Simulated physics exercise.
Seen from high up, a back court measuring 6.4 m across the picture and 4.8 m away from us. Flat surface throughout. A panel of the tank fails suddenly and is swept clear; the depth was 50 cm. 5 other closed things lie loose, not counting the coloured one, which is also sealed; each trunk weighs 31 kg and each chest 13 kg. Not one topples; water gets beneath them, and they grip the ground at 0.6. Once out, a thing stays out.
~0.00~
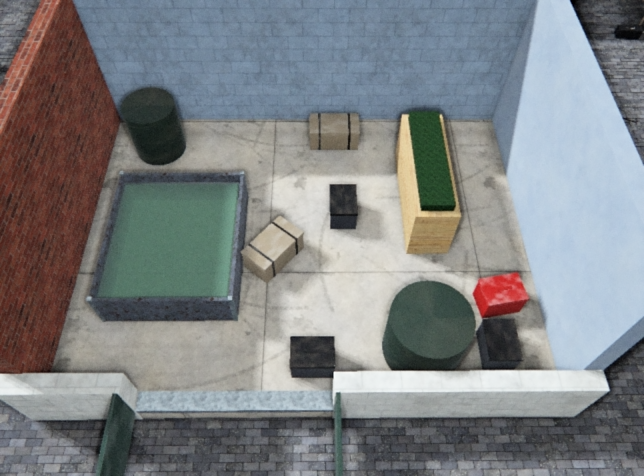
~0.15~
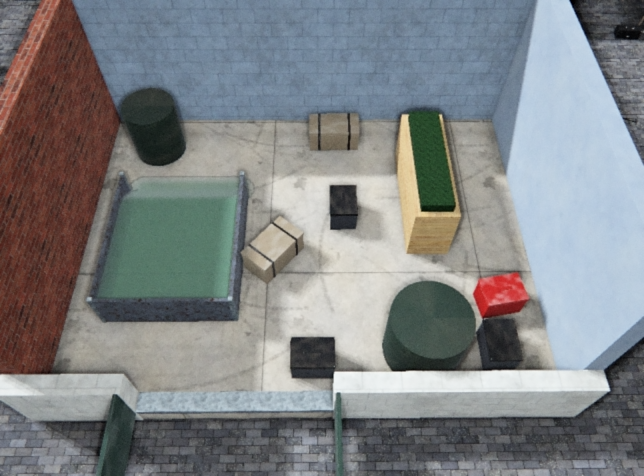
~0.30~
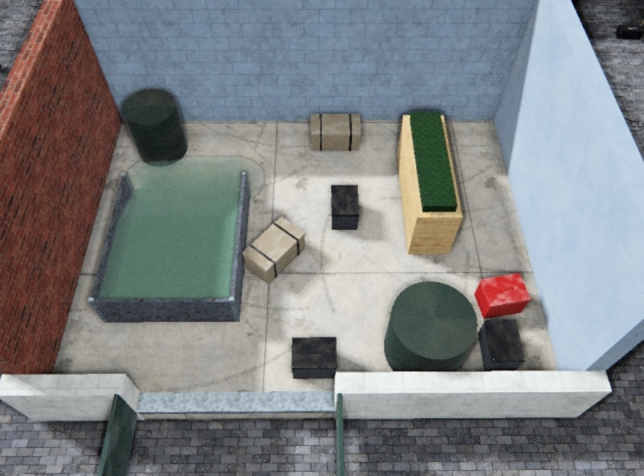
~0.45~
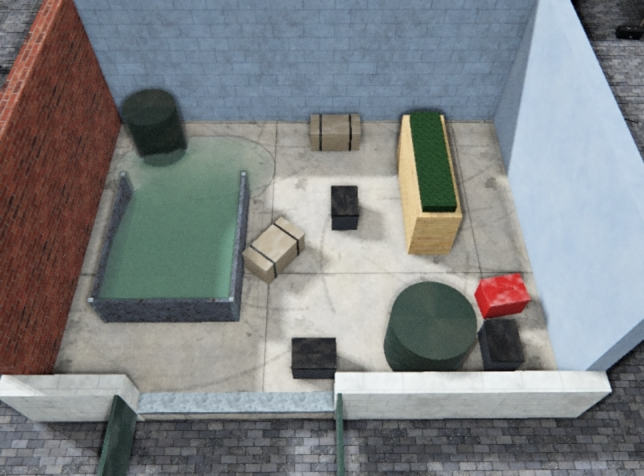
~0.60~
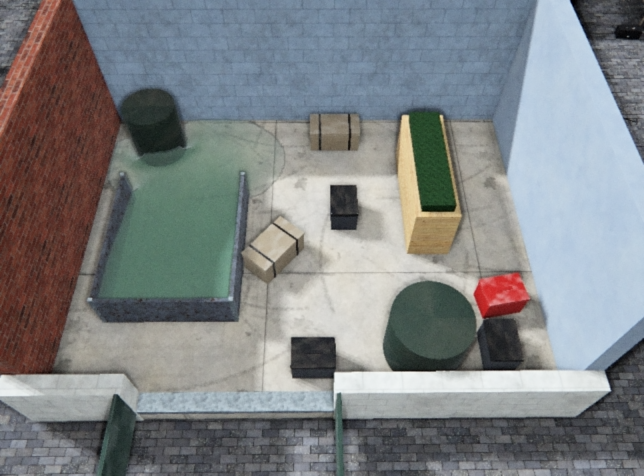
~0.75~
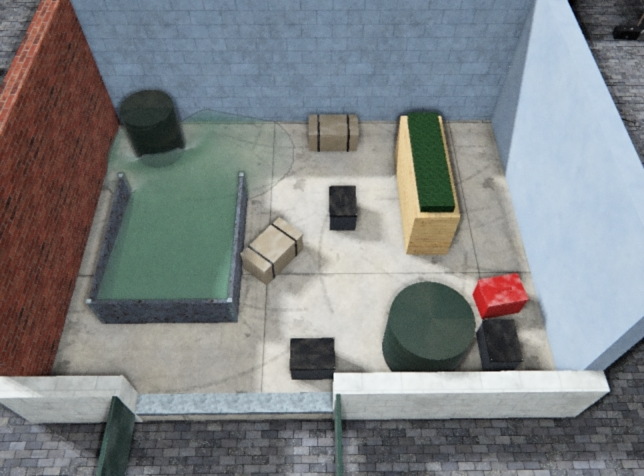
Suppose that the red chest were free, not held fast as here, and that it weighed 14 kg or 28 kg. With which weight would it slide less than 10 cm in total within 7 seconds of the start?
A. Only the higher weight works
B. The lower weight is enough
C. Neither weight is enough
Only the higher weight works.
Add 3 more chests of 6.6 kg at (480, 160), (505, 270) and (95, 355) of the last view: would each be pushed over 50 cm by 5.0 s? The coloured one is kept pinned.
Beyond it, within it, beyond it.
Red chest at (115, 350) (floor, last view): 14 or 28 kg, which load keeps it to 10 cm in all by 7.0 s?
Just the heavier one.
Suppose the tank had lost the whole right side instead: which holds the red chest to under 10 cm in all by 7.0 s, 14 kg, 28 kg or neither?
Answer: Neither of them.
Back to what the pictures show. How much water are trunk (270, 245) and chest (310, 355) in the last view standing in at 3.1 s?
Close to 0 and 0 centimetres.
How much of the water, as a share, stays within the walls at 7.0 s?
Close to 98 in a hundred parts remain.
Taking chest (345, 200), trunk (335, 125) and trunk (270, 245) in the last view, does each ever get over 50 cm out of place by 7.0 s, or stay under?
Taking them in order: Beyond the mark, beyond the mark, within the mark.
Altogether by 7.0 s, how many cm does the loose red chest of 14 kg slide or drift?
It would cover some 30 cm all told.
After 1.4 s the red chest would be 0 cm from its start with 14 kg and 0 cm from its start with 28 kg; 0 cm of water round it then.
After 3.1 s the red chest would be 0 cm from its start with 14 kg and 0 cm from its start with 28 kg; 0 cm of water round it then.
After 4.9 s the red chest would be 0 cm from its start with 14 kg and 0 cm from its start with 28 kg; 4 cm of water round it then.
After 7.0 s the red chest would be 31 cm from its start with 14 kg and 0 cm from its start with 28 kg; 6 cm of water round it then.
